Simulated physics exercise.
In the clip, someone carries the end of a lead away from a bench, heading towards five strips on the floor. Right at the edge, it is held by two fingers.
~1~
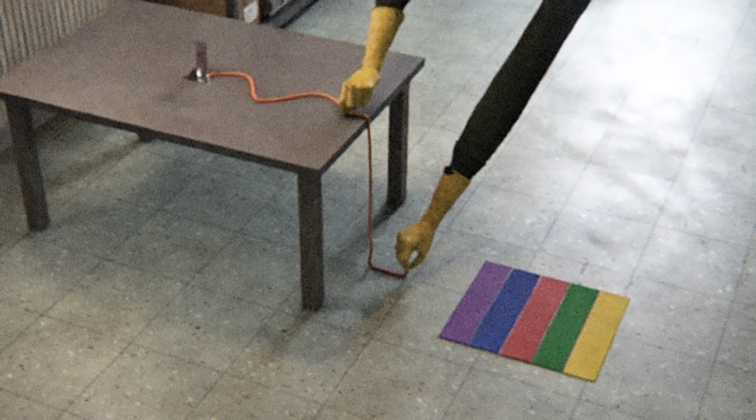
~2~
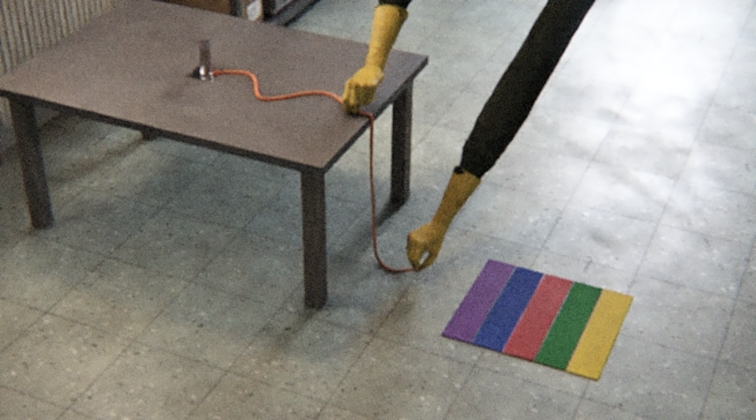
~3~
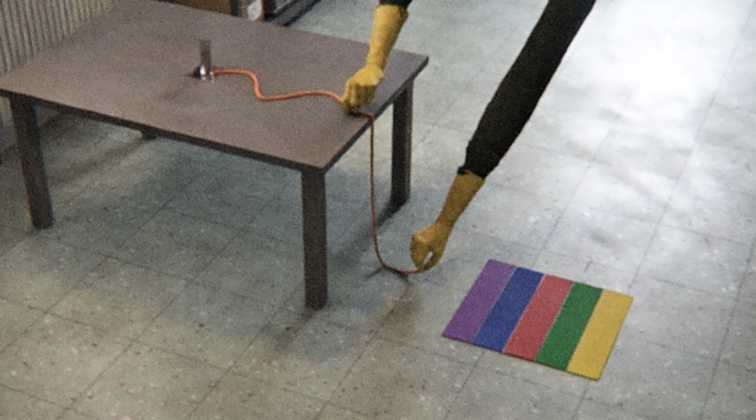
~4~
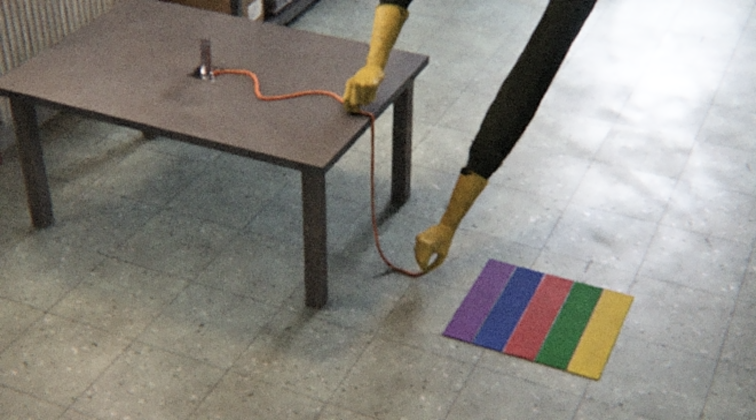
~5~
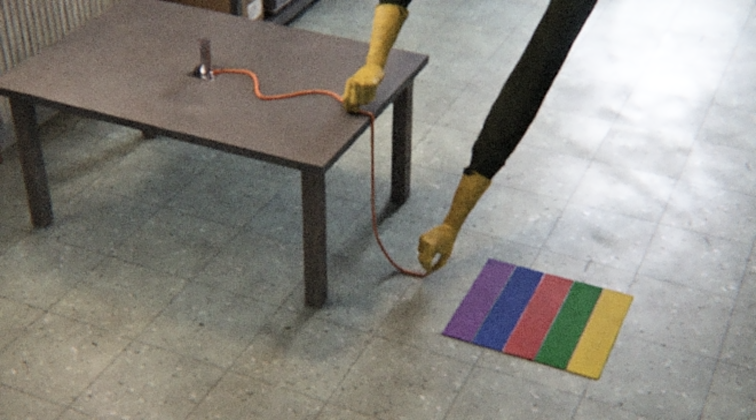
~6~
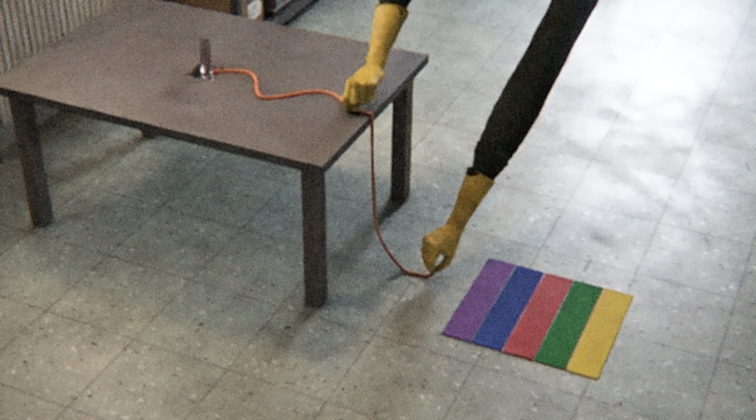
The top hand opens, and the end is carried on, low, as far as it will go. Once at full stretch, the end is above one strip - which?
The end stops over the green strip.
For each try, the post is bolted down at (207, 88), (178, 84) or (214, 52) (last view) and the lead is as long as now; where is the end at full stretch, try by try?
Try by try: (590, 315), (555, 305) and (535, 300).
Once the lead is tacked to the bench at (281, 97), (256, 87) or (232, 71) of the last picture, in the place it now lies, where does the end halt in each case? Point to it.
Results: (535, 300); (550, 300); (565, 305).
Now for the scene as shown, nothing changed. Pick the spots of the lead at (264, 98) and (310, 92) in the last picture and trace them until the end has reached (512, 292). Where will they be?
Approx. (294, 94); approx. (336, 105).
Early on, end near (512, 292); over blue.
Midway, end near (548, 301); over red.
At the end of the slack, end near (570, 307); over green. It gets as far as the green strip.
